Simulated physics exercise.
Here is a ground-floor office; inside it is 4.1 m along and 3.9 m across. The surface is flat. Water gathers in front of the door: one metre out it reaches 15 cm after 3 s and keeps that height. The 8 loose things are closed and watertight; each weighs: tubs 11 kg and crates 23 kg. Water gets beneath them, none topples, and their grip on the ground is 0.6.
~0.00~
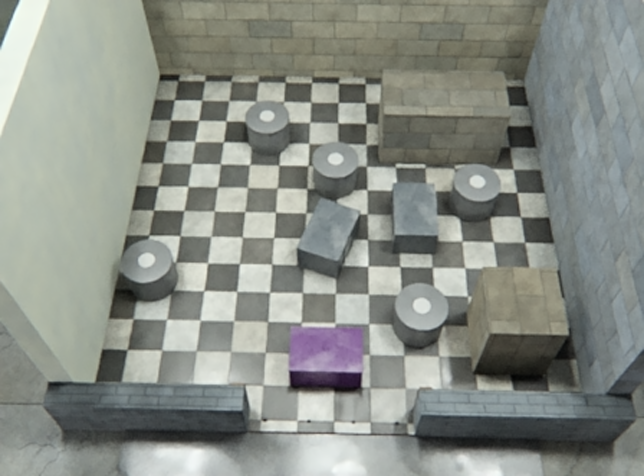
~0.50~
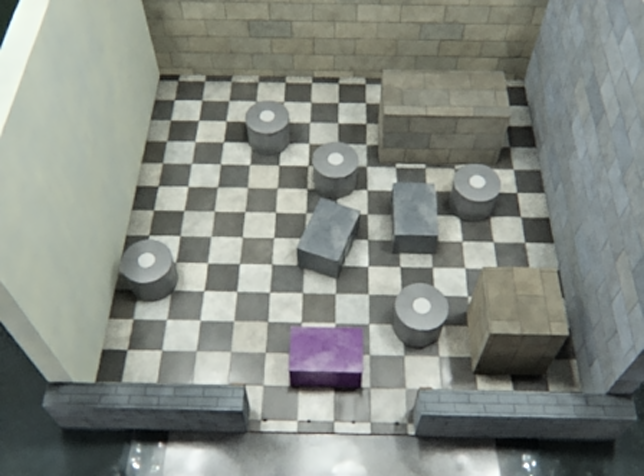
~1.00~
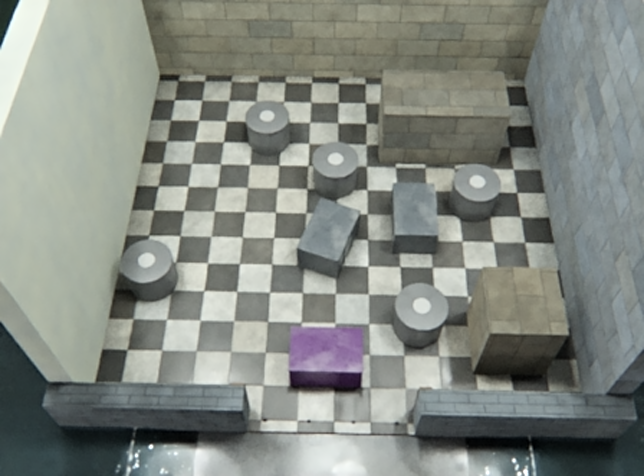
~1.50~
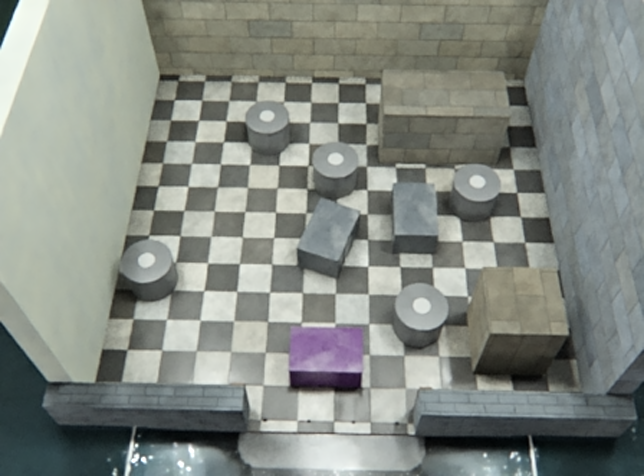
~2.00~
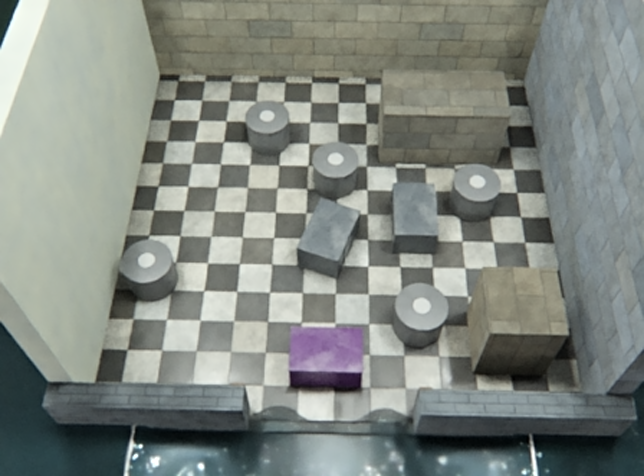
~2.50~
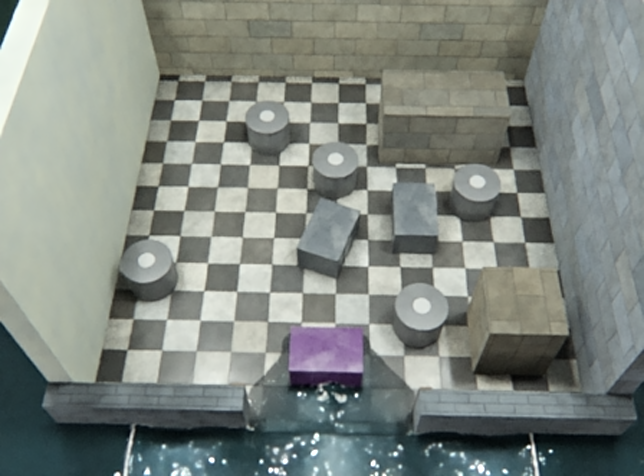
The clip opens on a checkered floor inside walls, holding grey tubs, grey and tan blocks, and a purple crate near a gap in the front wall. Water gathers outside along the low wall, then pushes through the gap and spreads around the purple crate, while none of the objects move.
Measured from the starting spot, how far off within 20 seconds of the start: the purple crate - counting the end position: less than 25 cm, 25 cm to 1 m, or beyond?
The purple crate ends far away.
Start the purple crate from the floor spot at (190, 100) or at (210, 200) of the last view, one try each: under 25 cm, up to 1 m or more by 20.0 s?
In that order: It slides a little; it travels far.
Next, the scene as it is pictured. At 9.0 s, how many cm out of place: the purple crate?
Roughly 60 cm by then.
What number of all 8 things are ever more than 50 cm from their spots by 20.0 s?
I count 8.
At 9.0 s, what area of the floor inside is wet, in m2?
Roughly 13 m2.
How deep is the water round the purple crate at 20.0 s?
Roughly 12 cm.
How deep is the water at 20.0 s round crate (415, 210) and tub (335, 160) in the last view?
About 13 and 13 cm.
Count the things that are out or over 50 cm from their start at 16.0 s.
By then 7.
After 4.0 s the purple crate is near (326, 319), 0.3 m from its start, aground; 0 afloat.
After 9.0 s the purple crate is near (323, 280), 0.7 m from its start, aground; 0 afloat.
After 16.0 s the purple crate is near (284, 250), 1.0 m from its start, afloat; 8 afloat.
After 20.0 s the purple crate is near (145, 342), 1.5 m from its start, afloat; 8 afloat.
